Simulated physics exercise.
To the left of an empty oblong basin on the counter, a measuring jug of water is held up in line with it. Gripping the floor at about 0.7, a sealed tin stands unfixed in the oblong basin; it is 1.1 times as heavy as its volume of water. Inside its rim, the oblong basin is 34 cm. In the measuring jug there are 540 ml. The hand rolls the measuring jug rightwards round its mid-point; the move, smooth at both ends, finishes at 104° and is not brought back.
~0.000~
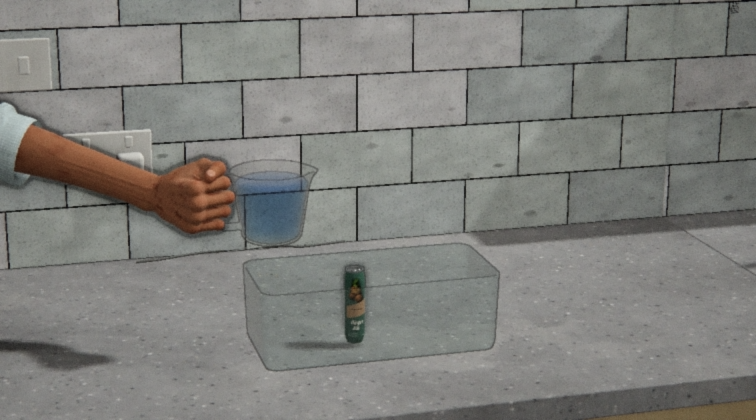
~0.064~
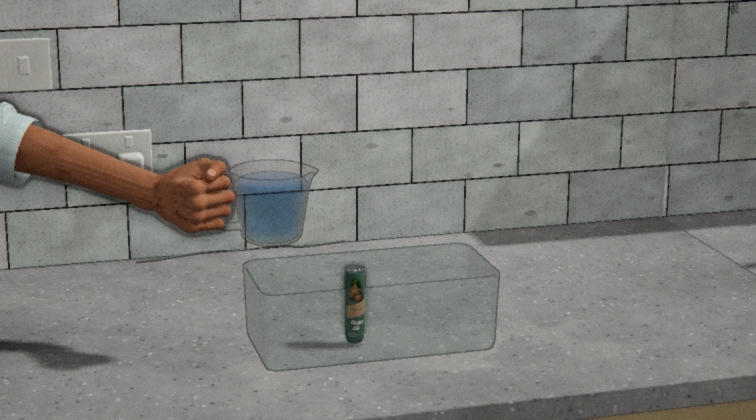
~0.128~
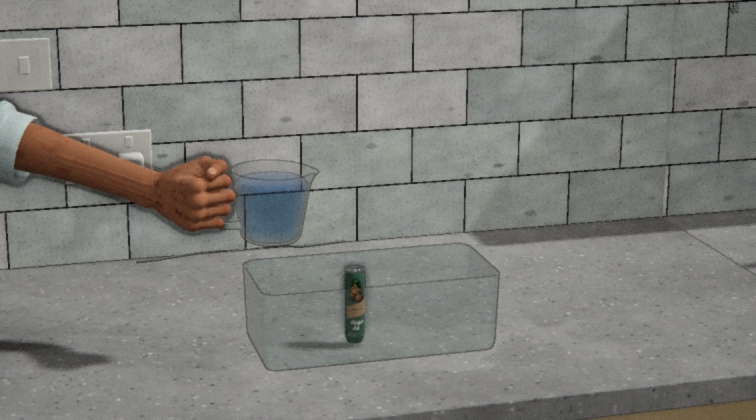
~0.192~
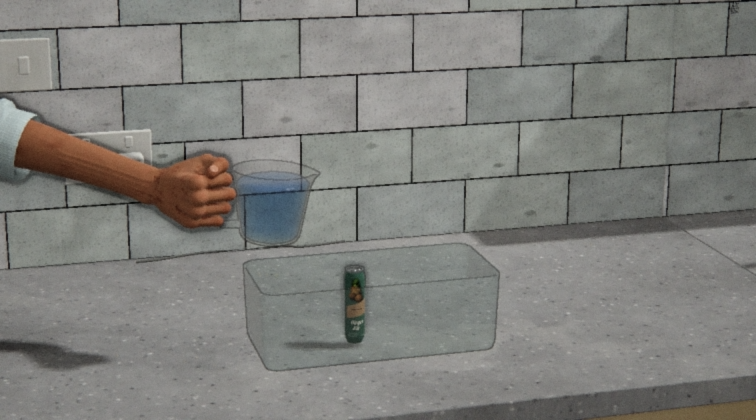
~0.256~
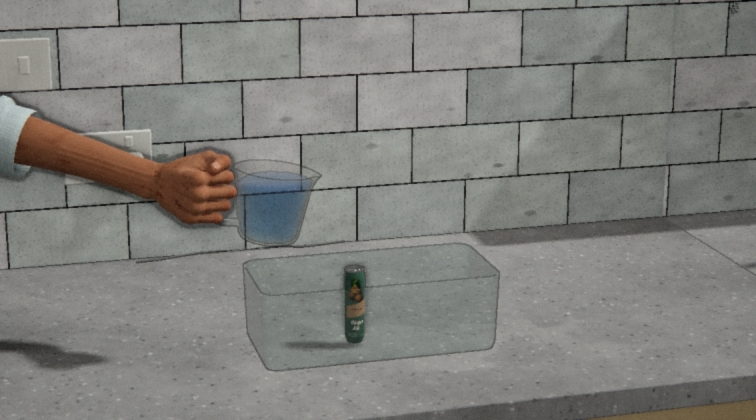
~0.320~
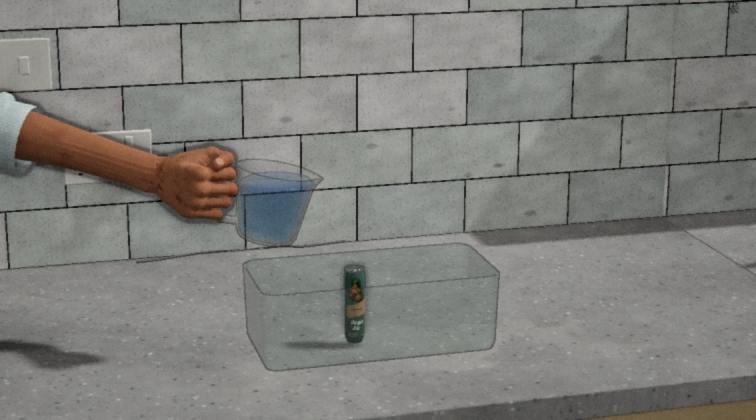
A measuring jug of blue water, held up by a hand on the left, stayed level at first, then tilted slightly rightwards above a clear, empty oblong basin with a small green tin standing inside.
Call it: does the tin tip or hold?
It tips.
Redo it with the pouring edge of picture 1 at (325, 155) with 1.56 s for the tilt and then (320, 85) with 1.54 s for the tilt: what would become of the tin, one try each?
The tin stays vertical the first time and stays vertical the second time.
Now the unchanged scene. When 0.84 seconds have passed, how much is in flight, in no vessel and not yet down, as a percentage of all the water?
Share: Roughly 16 per cent.
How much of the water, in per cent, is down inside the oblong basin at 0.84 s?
Estimate - around 12 in a hundred parts.
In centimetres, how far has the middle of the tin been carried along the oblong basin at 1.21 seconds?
Close to 0 cm.
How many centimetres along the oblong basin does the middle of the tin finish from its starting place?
It finishes around 7.0 cm from where it began.
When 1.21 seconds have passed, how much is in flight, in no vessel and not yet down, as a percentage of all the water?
Roughly 10 per cent.
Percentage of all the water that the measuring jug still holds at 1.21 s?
About 16 % is still there.
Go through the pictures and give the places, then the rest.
In the first frame, tilt 0°; pouring edge (318, 168); surface from (234, 183) to (307, 177); the oblong basin's rim runs from (252, 279) to (484, 260); the tin's top is at (355, 273).
In the second frame, tilt 0°; pouring edge (318, 168); surface from (234, 182) to (307, 177).
In the third frame, tilt 2°; pouring edge (319, 169); surface from (235, 182) to (307, 177).
In the fourth frame, tilt 4°; pouring edge (320, 171); surface from (236, 182) to (309, 178).
In the fifth frame, tilt 7°; pouring edge (322, 174); surface from (237, 182) to (312, 178).
In the sixth frame, tilt 11°; pouring edge (323, 177); surface from (239, 182) to (315, 178).
By 0.84 s the tilt is 59° and 71 per cent is still to pour; the tin stands where it began.
By 1.21 s the tilt is 93° and 15 per cent is still to pour; the tin stands where it began.
By 1.61 s the tilt is 104° and 0 per cent is still to pour; the tin lies on its side.
By 2.04 s the tilt is 104° and 0 per cent is still to pour; the tin lies on its side.
At rest the tin lies on its side.
